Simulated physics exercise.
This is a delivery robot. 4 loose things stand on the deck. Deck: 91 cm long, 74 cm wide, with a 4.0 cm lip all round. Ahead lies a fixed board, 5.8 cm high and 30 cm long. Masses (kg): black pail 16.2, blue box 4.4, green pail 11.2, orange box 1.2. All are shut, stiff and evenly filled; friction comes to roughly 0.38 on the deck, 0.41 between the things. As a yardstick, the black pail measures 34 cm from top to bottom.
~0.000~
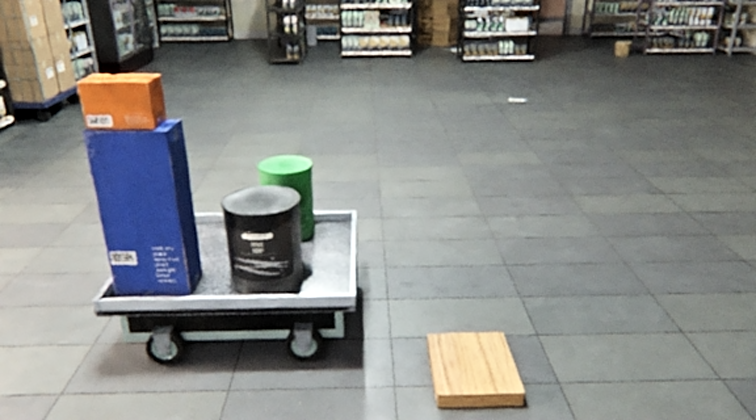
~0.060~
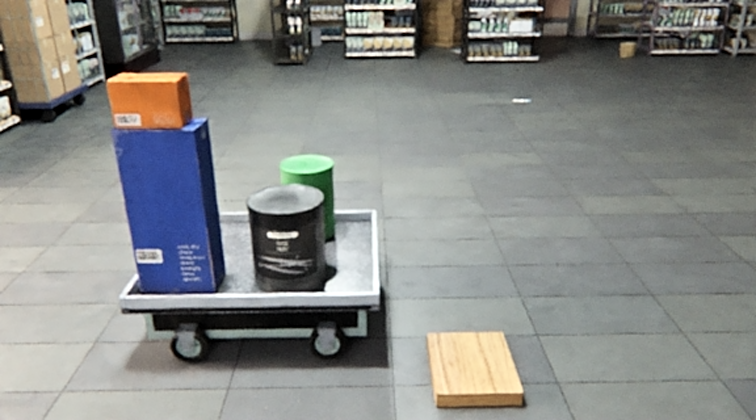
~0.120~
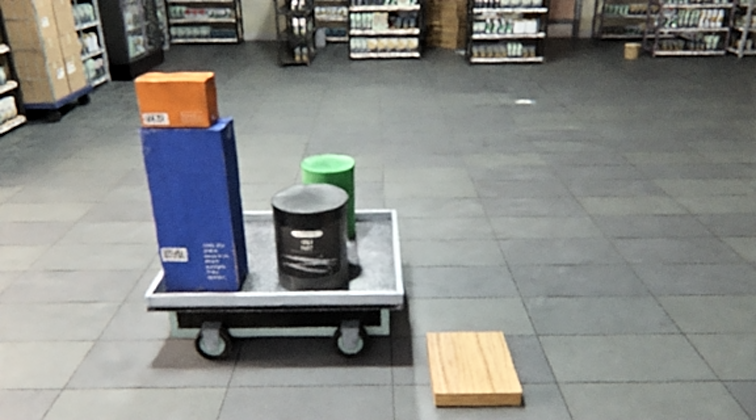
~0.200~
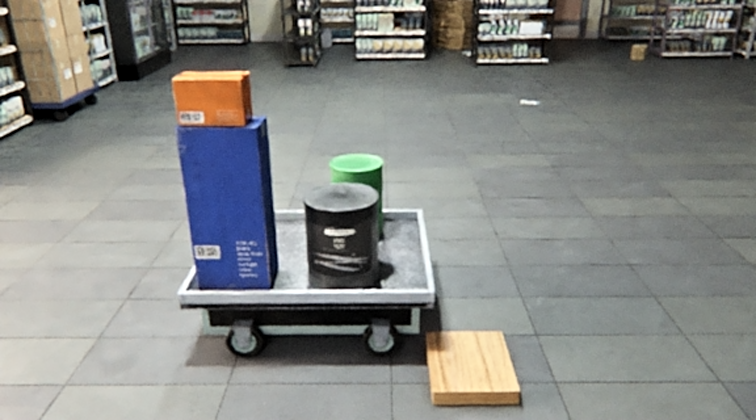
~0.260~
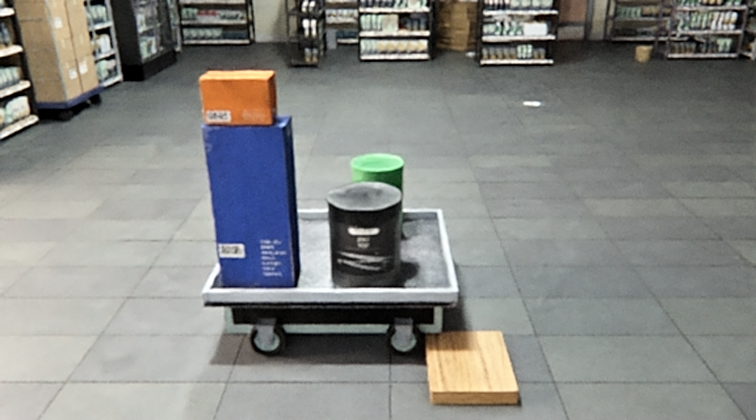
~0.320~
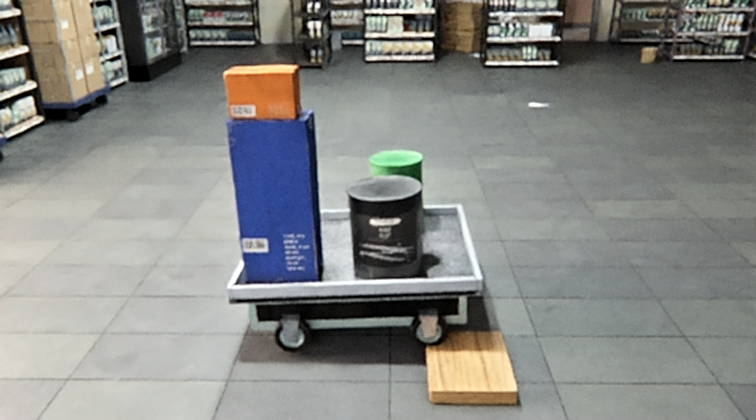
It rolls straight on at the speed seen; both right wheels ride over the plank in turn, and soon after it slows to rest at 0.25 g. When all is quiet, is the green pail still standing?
The green pail is still upright.
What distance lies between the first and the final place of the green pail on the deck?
Some 4 cm.
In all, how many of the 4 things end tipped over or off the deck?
That comes to 2.
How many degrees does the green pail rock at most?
About 18°.
Around 0.72 s, cart has run 108 cm; green pail at 6° to upright near (530, 193); black pail at 17° to upright; orange box at 4° to upright.
Around 1.02 s, cart has run 153 cm; green pail at 10° to upright near (644, 193); orange box at 27° to upright; blue box at 28° to upright.
Around 1.52 s, cart has run 200 cm; blue box and orange box now off the deck; green pail shifted 4 cm near (747, 198); black pail shifted 5 cm.
Finally (2.2 s), off the deck and tipped over, blue box and orange box; the other 2 still in place (within 10 cm). Final places as that camera would see them, green pail near (752, 198).
